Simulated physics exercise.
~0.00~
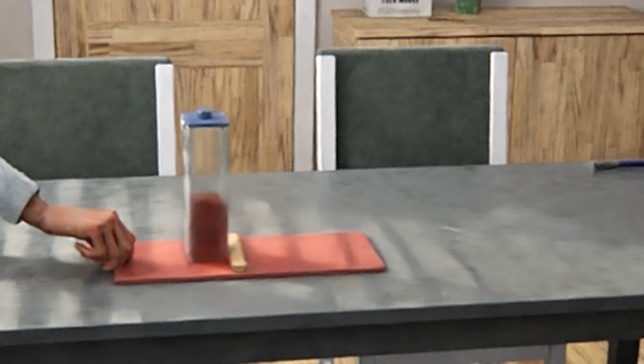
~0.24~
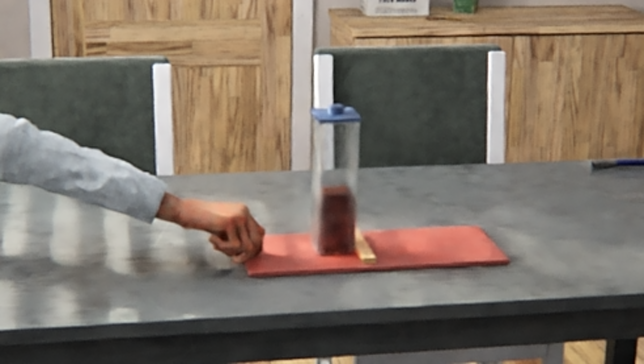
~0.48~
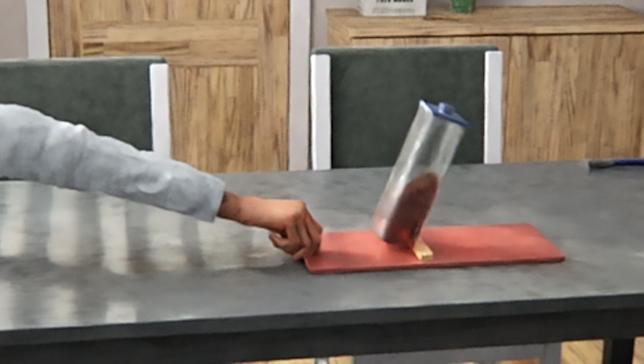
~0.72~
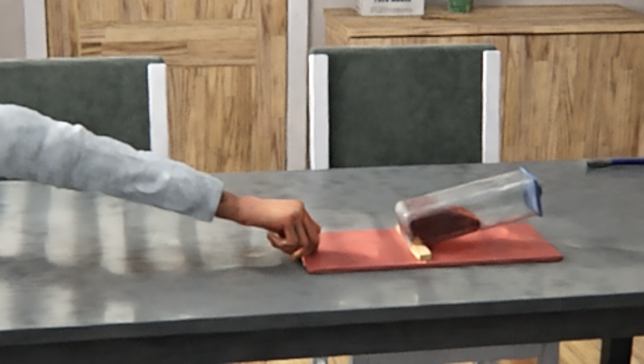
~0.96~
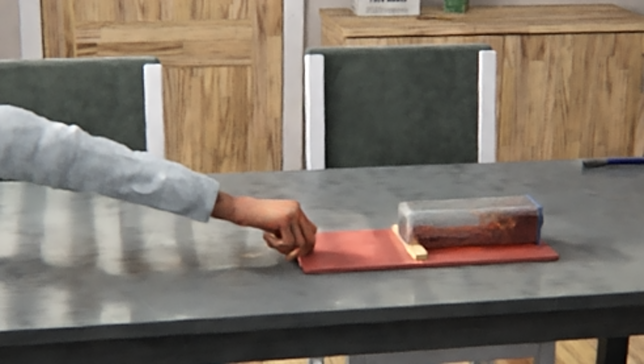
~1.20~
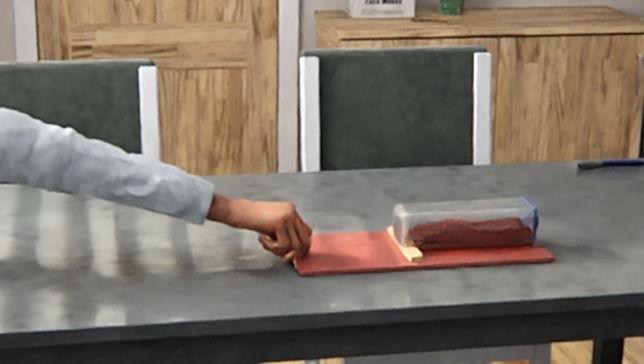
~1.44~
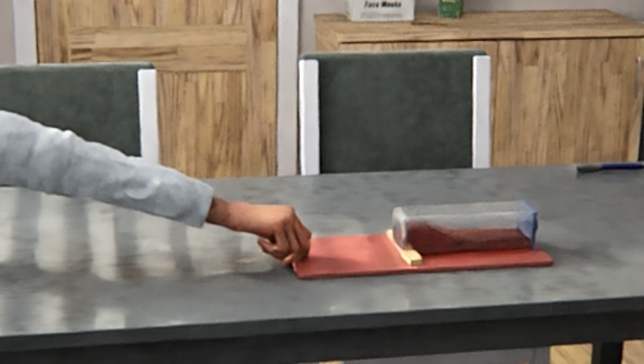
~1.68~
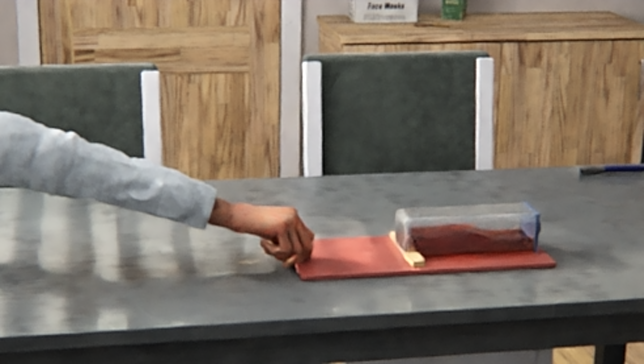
A clear square bottle partly filled with dark tea toppled to the right as a hand slid the red board beneath it rightward across a gray table and stopped, leaving the bottle lying on its side against the small wooden strip.
